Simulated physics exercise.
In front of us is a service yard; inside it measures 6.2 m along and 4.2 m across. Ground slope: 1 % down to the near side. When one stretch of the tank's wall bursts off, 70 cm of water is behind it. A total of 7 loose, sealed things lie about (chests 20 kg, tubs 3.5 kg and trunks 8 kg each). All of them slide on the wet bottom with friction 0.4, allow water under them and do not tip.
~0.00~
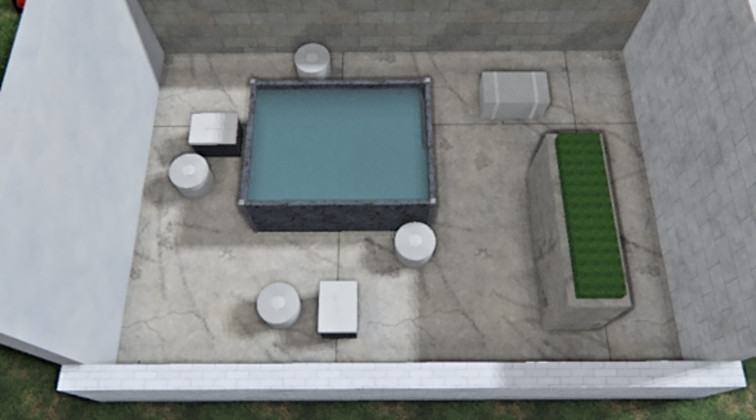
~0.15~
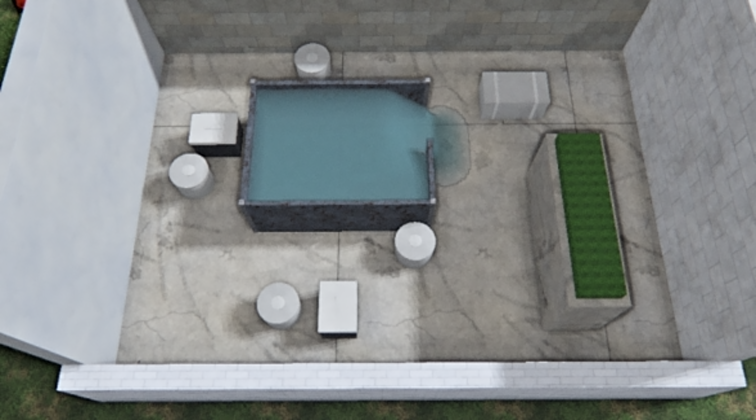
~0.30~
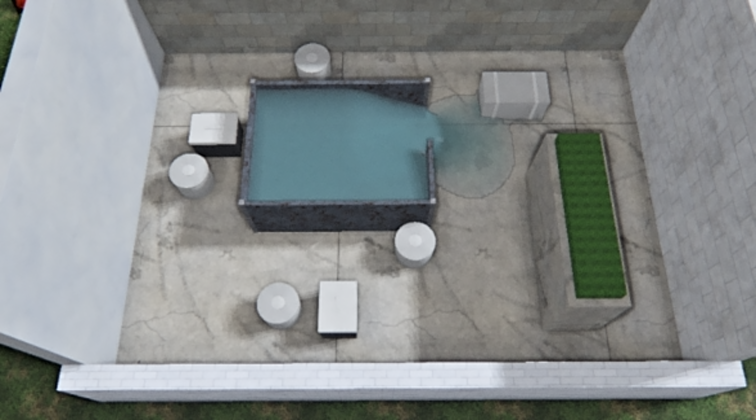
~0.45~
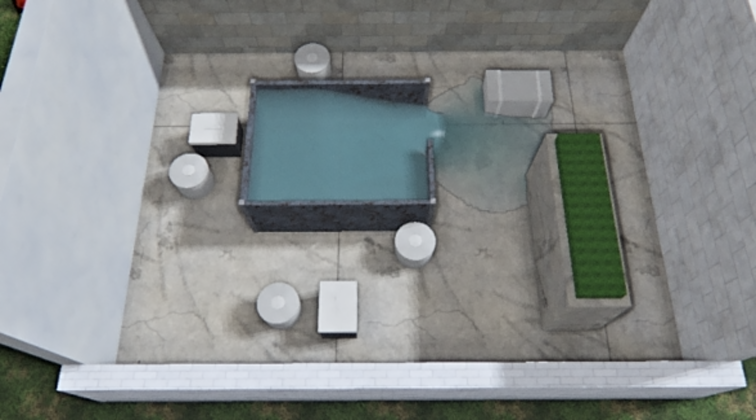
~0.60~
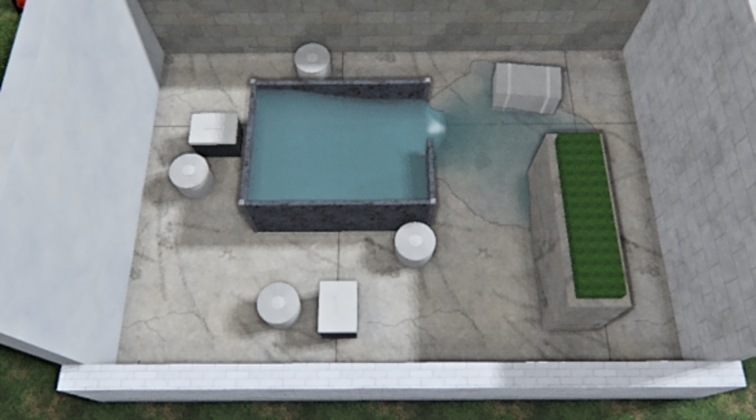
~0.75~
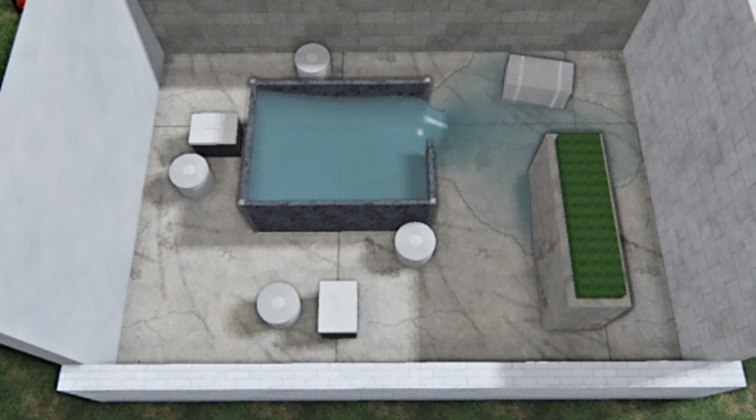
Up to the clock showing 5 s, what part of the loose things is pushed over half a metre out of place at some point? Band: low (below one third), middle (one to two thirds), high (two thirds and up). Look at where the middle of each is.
Low.
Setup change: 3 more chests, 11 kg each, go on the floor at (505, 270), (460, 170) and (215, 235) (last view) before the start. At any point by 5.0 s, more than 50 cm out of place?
Well, in turn they are above that, above that and below that.
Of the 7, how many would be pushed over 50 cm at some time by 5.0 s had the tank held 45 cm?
It would come to 1 of them.
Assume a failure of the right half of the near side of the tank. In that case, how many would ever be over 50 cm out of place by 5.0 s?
You'd get 6 in that case.
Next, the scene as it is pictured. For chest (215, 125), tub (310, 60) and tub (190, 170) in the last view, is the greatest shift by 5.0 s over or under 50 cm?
Listed in sequence: Lower; higher; lower for the last.
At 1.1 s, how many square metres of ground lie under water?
Somewhere around 9.0 m2, roughly.
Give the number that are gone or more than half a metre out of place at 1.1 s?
1 in all.
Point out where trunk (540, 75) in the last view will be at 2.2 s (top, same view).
Look for it near (600, 46).
After 1.1 s 1 of 7 are over 50 cm from their spots; 1 afloat.
After 2.2 s 1 of 7 are over 50 cm from their spots; 1 afloat.
After 3.5 s 1 of 7 are over 50 cm from their spots; 1 afloat.
After 5.0 s 2 of 7 are over 50 cm from their spots, and 2 have been at some point; 3 afloat.
